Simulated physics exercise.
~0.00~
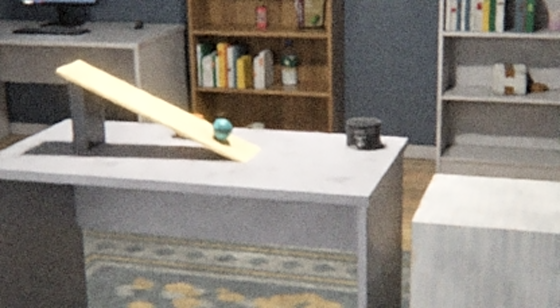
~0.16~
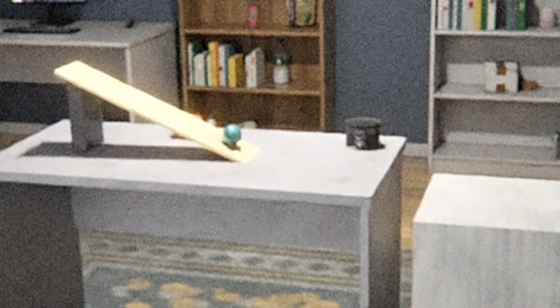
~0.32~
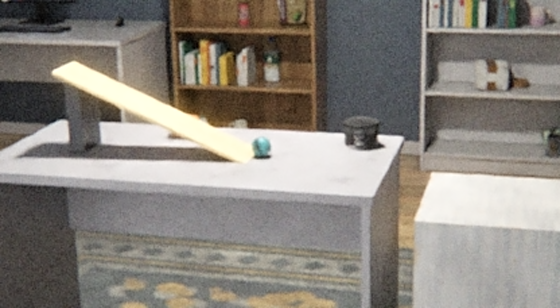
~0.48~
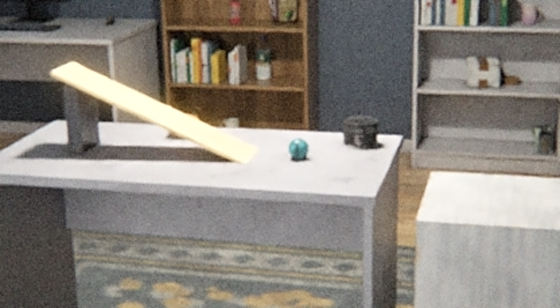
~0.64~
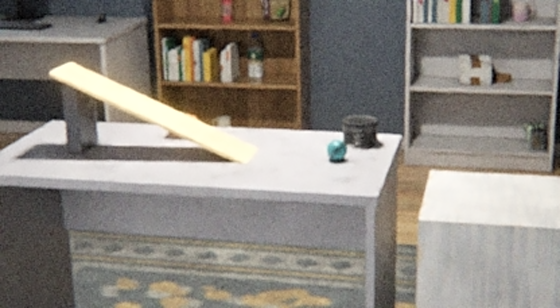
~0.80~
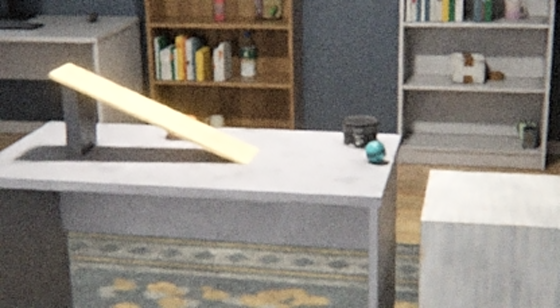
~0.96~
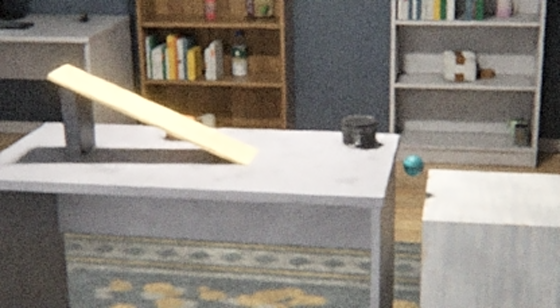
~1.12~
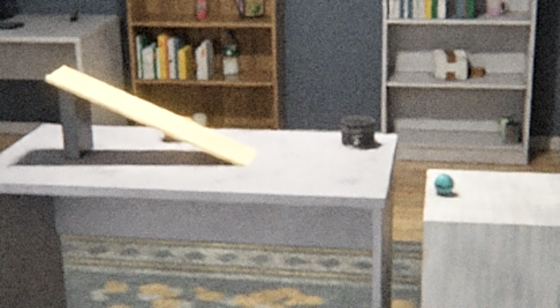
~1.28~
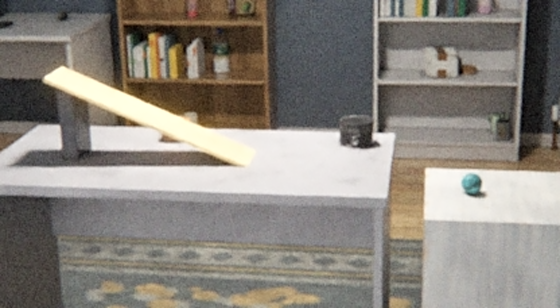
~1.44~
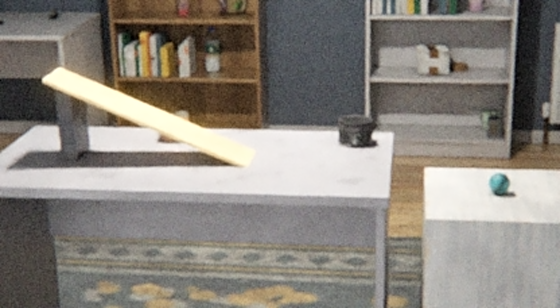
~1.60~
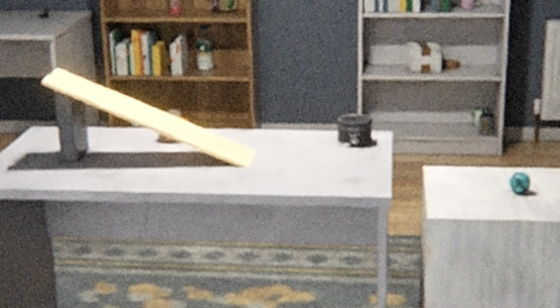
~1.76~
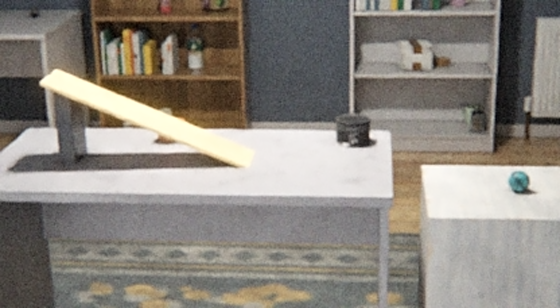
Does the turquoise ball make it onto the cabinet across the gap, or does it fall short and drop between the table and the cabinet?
It makes it across the gap, landing on the lower cabinet top and rolling right before it comes to rest there.
